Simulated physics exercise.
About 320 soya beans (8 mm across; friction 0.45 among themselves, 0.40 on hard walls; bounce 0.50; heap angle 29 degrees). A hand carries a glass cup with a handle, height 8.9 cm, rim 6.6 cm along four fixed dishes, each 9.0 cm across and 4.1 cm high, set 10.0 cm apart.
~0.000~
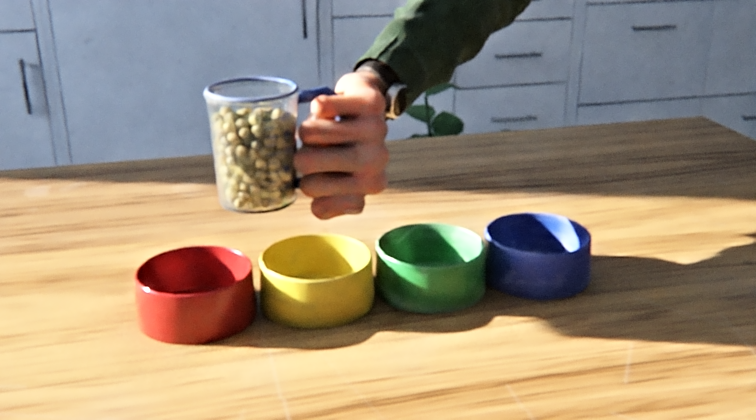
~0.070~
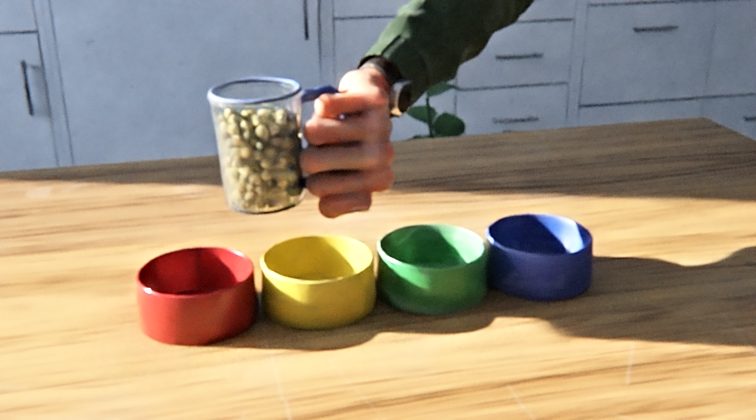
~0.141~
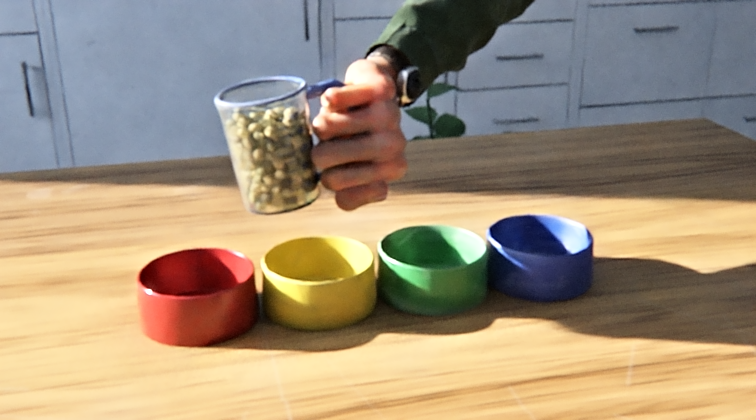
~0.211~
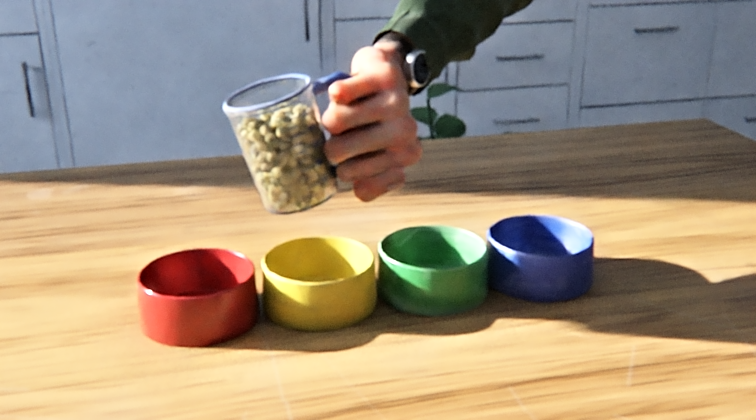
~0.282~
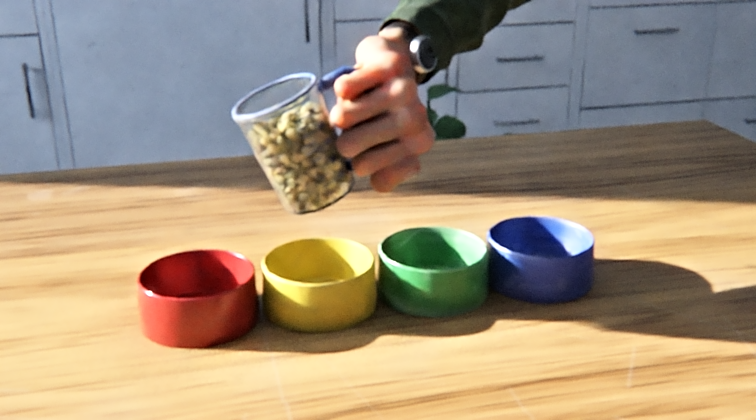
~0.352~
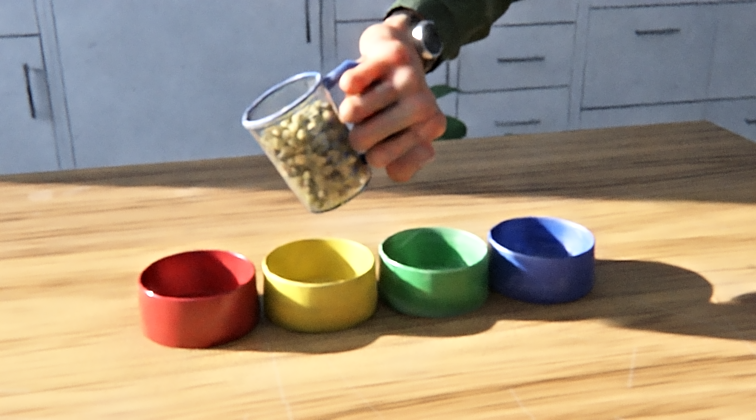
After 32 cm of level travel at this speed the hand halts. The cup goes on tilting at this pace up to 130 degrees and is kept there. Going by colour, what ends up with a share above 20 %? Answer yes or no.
Red dish: No; blue dish: No; green dish: Yes; yellow dish: No; on the counter: No.
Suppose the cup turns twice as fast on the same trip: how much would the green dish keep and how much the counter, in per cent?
Then: Green 0, counter 0.
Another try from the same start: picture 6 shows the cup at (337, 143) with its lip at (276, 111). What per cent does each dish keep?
Red 0; blue 100; green 0; yellow 0.
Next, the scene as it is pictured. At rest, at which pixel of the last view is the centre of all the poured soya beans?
At about (428, 271).
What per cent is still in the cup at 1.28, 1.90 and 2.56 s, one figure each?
About 60, 0, 0.
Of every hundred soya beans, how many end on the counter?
About 5 per cent.
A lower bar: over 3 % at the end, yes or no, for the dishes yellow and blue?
Yellow yes; blue no.
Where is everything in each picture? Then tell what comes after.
The first frame shows cup at (255, 145), tilt 0 degrees, lip at (208, 92), moved 0.0 cm; middle of the pieces at (253, 153); red dish at (194, 270); yellow dish at (316, 257); green dish at (430, 244); blue dish at (538, 233).
The second frame shows cup at (261, 146), tilt 2 degrees, lip at (211, 95), moved 0.3 cm; middle of the pieces at (258, 154).
The third frame shows cup at (272, 146), tilt 8 degrees, lip at (218, 100), moved 1.1 cm; middle of the pieces at (271, 155).
The fourth frame shows cup at (285, 146), tilt 15 degrees, lip at (226, 107), moved 2.1 cm; middle of the pieces at (285, 154).
The fifth frame shows cup at (298, 146), tilt 22 degrees, lip at (235, 114), moved 3.1 cm; middle of the pieces at (299, 154).
The sixth frame shows cup at (311, 145), tilt 29 degrees, lip at (245, 121), moved 4.1 cm; middle of the pieces at (313, 154); red dish at (197, 274); yellow dish at (319, 261); green dish at (434, 248); blue dish at (541, 237). Its pace works out near 100 degrees a second; the hand travels 14 cm a second.
After 1.28 s, tilt 119 degrees; cup holds 60 %, green 20 %, yellow 10 %.
Then, at 1.90 s, tilt 130 degrees; cup holds 0 %, green 85 %, yellow 10 %.
After 2.56 s, tilt 130 degrees; cup holds 0 %, green 85 %, yellow 10 %.
In the end, at 2.9 s, red 0 %, blue 0 %, green 85 %, yellow 10 %, counter 5 %.
